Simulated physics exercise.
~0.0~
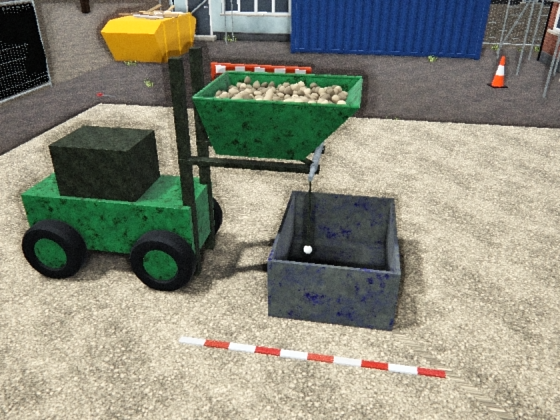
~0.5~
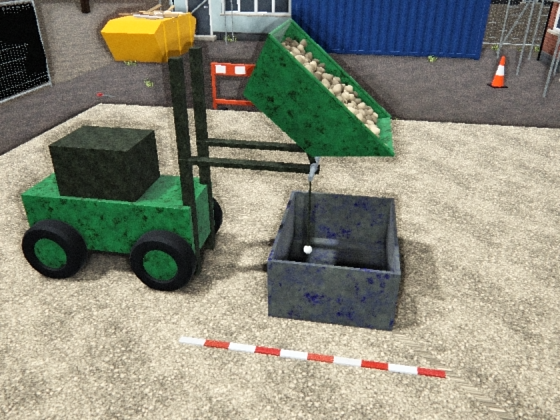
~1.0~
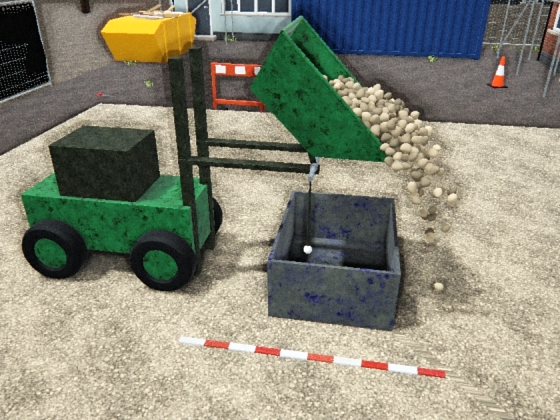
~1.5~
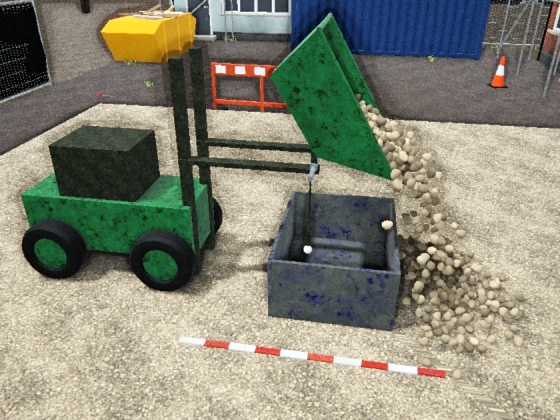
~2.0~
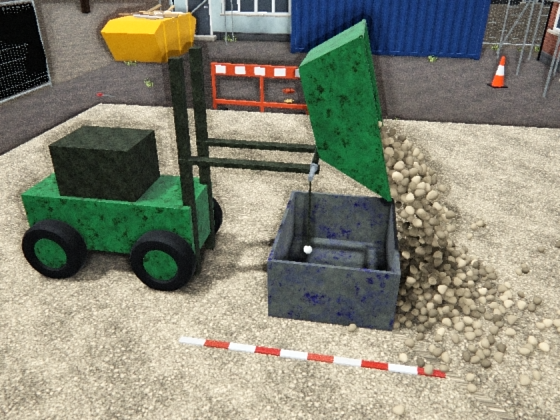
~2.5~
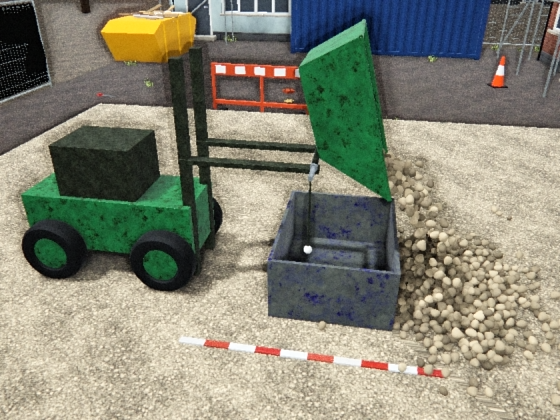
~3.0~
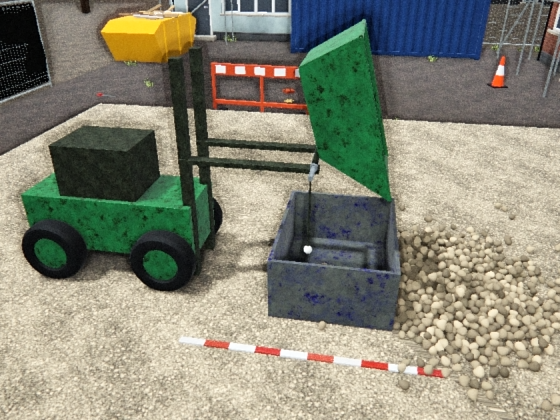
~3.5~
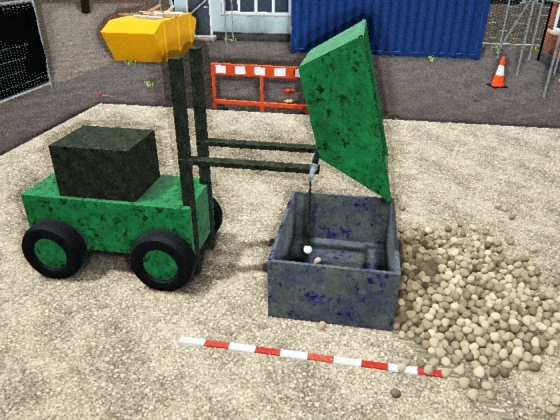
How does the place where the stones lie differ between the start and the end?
At the start the stones fill the raised green skip above the bin. At the end they lie in a spread-out heap on the ground to the right of the bin.
